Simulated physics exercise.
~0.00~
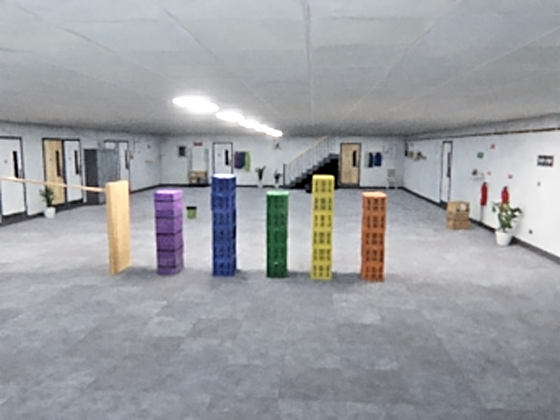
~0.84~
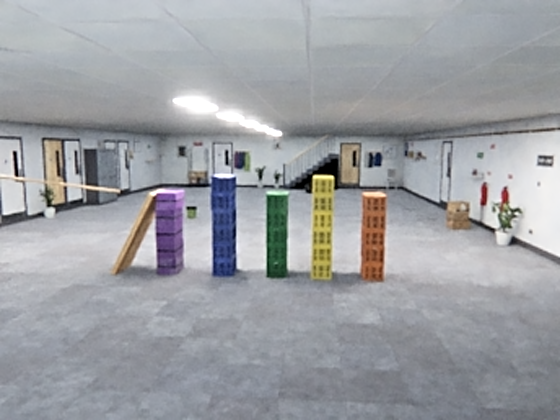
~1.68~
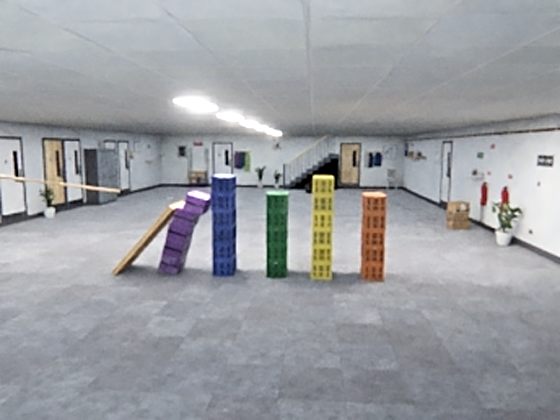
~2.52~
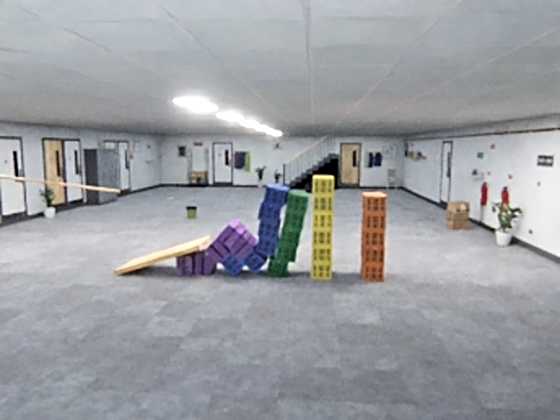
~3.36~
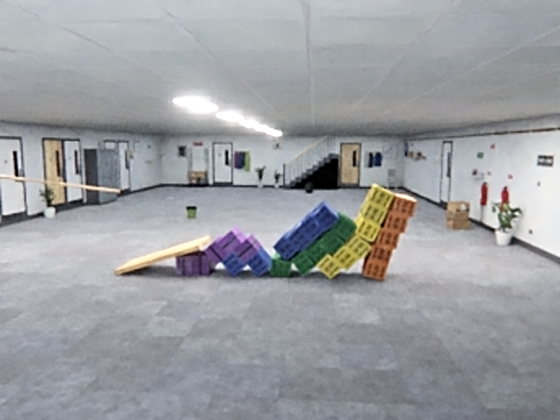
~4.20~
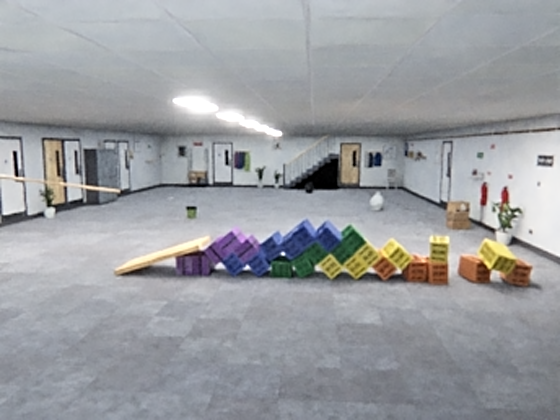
In a wide, grey-carpeted hall, a wooden board tipped right into a row of purple, blue, green, yellow and orange crate stacks, which toppled one after another until they lay in a long, jumbled line, with the board resting against the left end.
